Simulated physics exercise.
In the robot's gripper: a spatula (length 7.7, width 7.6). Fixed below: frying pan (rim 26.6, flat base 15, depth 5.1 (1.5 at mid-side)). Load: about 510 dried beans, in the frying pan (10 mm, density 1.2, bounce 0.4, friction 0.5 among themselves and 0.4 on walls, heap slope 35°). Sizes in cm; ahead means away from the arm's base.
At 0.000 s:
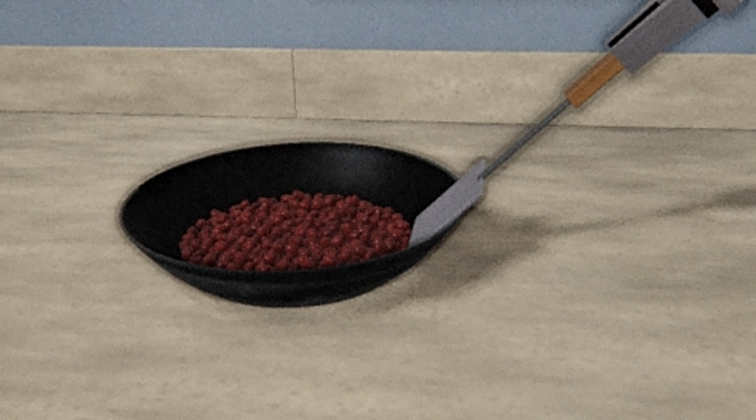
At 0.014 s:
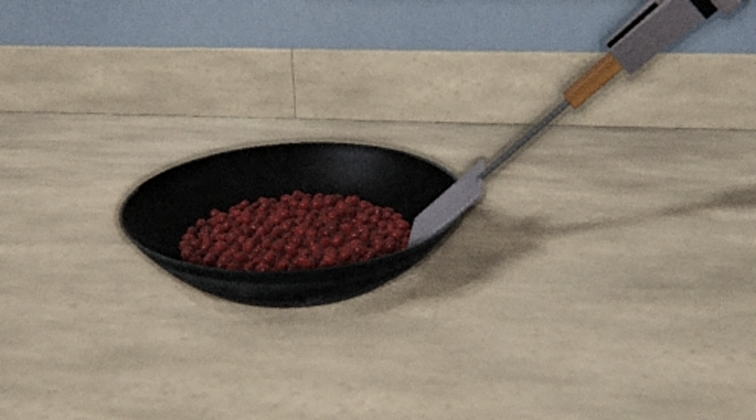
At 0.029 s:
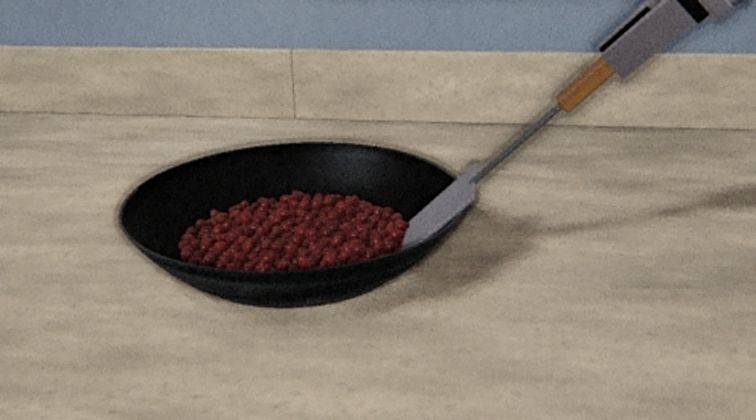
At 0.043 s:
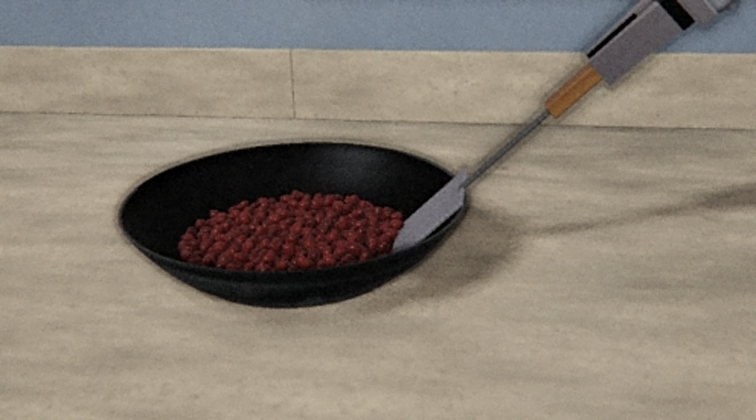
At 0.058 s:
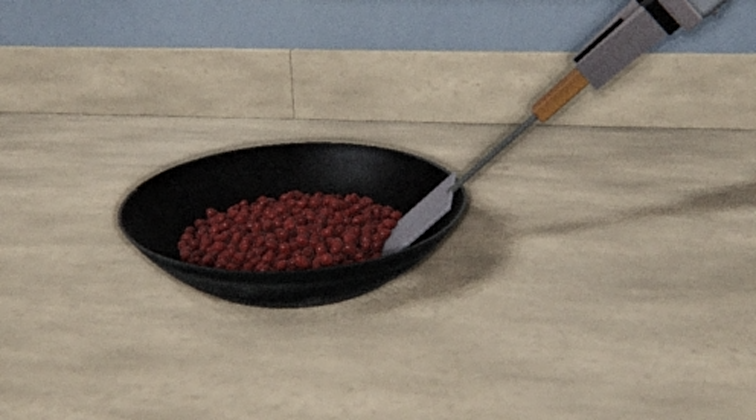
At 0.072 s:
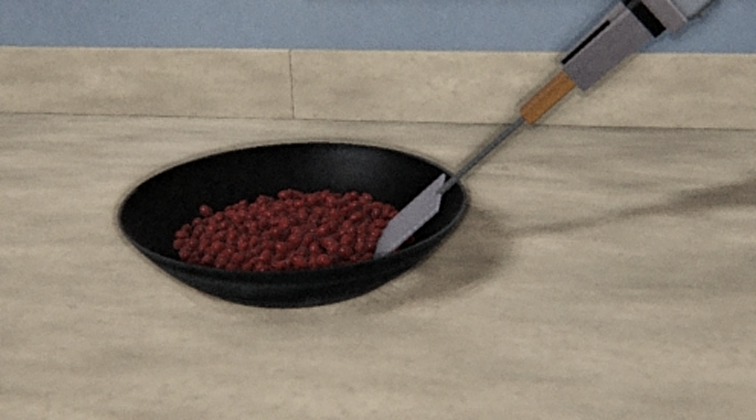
On a pale countertop, a robot arm held a spatula at the right side of a black pan of dark red beans, then slid it slowly leftward and slightly down, nudging into the beans.
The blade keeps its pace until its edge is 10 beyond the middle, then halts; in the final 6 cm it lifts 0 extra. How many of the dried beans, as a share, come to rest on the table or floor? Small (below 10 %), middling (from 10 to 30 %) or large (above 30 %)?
A middling share, from 10 to 30 %, ends on the table or floor.
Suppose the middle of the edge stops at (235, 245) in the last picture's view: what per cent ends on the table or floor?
Some 0 per cent.
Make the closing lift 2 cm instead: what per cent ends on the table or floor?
Some 25 per cent.
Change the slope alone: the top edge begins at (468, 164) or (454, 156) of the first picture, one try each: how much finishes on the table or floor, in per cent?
About 25 and 25 per cent.
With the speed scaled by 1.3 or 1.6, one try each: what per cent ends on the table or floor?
Some 30 and 30 per cent.
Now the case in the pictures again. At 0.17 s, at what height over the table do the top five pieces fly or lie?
Roughly 4 cm.
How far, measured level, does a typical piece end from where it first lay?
Some 4 cm.
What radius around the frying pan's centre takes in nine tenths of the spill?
Some 25 cm.
After 0.17 s, sloping 45°, highest piece 4 above the table; 513 in the frying pan.
After 0.27 s, sloping 45°, highest piece 6 above the table; 513 in the frying pan.
After 0.52 s, sloping 45°, highest piece 6 above the table; 414 in the frying pan, 94 on the table or floor, 5 on the blade or in flight.
After 1.57 s, sloping 45°, highest piece 6 above the table; 413 in the frying pan, 100 on the table or floor.
In the end, 413 in the frying pan, 100 on the table or floor. That is 19 % on the table or floor.
